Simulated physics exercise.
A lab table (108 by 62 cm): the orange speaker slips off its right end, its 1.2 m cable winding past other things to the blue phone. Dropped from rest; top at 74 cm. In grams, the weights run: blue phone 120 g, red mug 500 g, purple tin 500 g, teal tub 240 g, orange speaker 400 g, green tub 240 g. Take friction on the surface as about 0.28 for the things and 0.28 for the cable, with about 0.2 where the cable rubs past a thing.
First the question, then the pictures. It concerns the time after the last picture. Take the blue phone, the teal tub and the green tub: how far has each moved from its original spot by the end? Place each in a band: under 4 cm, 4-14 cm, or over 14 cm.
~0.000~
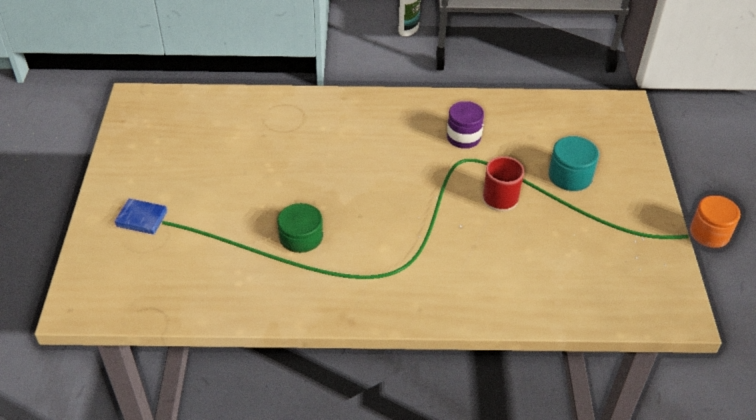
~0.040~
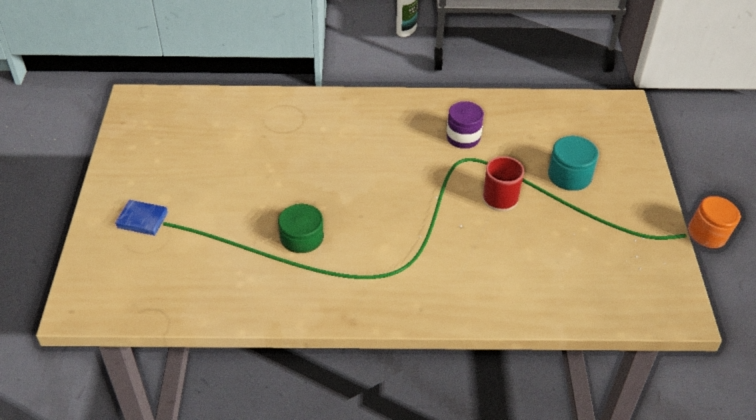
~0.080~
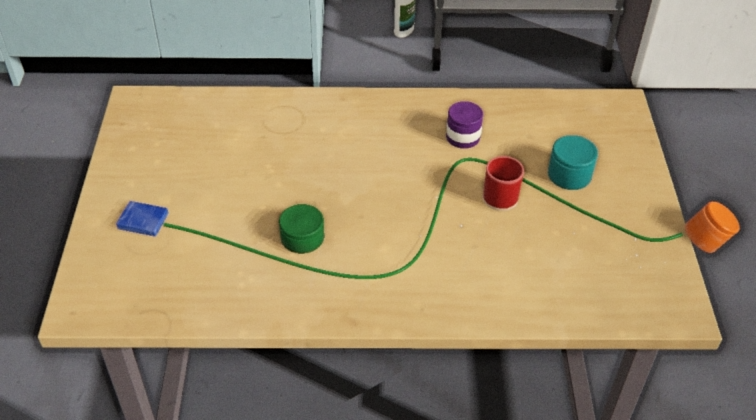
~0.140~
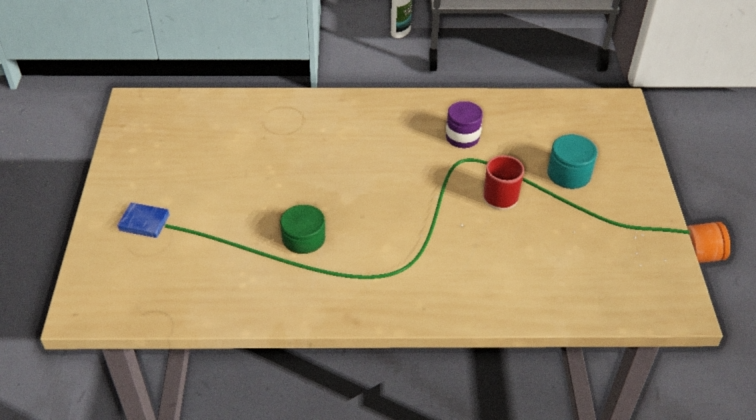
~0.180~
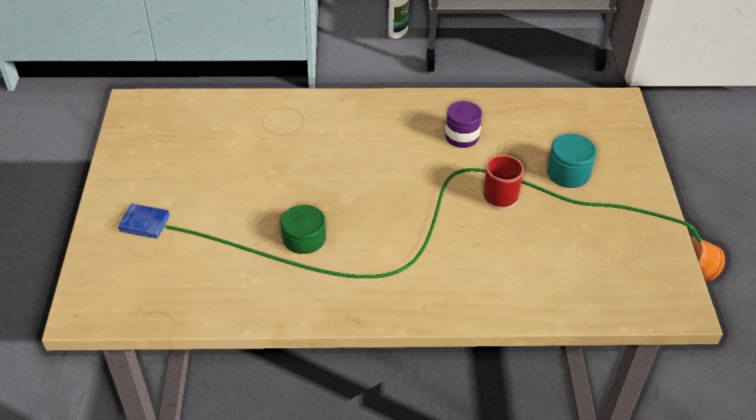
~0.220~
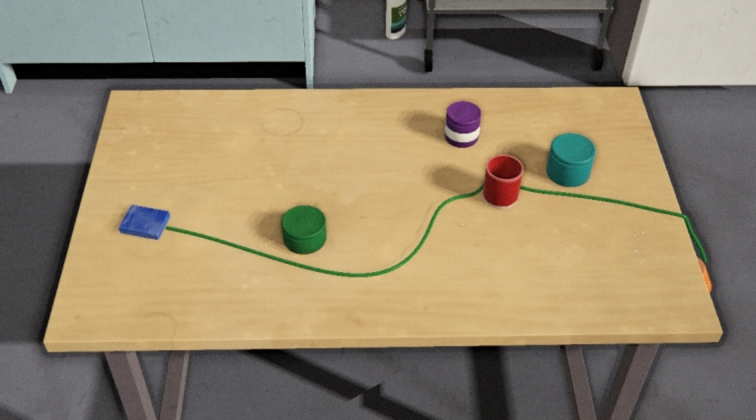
The blue phone falls in the top band. The teal tub falls in the bottom band. The green tub falls in the middle band.
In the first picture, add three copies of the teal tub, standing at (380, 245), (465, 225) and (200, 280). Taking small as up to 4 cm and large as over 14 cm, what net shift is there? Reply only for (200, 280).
Slight.
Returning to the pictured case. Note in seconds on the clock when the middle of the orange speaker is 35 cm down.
At about 0.38 s.
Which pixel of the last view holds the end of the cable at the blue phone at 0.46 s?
Somewhere about (315, 246) in the final view.
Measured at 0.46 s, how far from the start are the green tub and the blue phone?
Measured: Green tub at 8 cm, blue phone at 25 cm.
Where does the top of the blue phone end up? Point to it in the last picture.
Somewhere around (572, 211) is where it ends up.
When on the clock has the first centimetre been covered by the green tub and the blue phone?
On the clock, green tub 0.32 s and blue phone 0.30 s.
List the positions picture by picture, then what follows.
The first frame shows shows, blue phone (140, 213); teal tub (576, 151); green tub (300, 219); cable runs through (624, 230) (437, 210) (352, 277) (229, 242).
The second frame shows shows, orange speaker (719, 210); cable runs through (622, 229) (437, 210) (230, 243).
The third frame shows shows, orange speaker (712, 227); cable runs through (622, 229) (437, 209) (231, 243).
The fourth frame shows shows, orange speaker (706, 243); cable runs through (624, 226) (438, 209) (232, 244).
The fifth frame shows shows, orange speaker (699, 259); cable runs through (649, 213) (438, 208) (233, 245).
The sixth frame shows shows, blue phone (144, 219); teal tub (574, 147); green tub (304, 221); cable runs through (685, 217) (560, 194) (443, 205) (357, 275) (234, 245).
After 0.5 s, the cable's tail end at (315, 246); blue phone 27 cm off its start, green tub 7 cm off its start, orange speaker over the edge.
After 0.7 s, the cable's tail end at (537, 220); blue phone 68 cm off its start, green tub 8 cm off its start, orange speaker over the edge.
After 1.0 s, the cable's tail end at (562, 230); blue phone 75 cm off its start at (572, 211), green tub 8 cm off its start at (305, 187), orange speaker over the edge.
After 1.2 s, the cable's tail end at (562, 229); blue phone 75 cm off its start, green tub 8 cm off its start, orange speaker over the edge.
After 2.4 s, the cable's tail end at (562, 229); blue phone 75 cm off its start at (572, 211), green tub 8 cm off its start at (305, 187), teal tub 0 cm off its start at (574, 147), orange speaker over the edge.
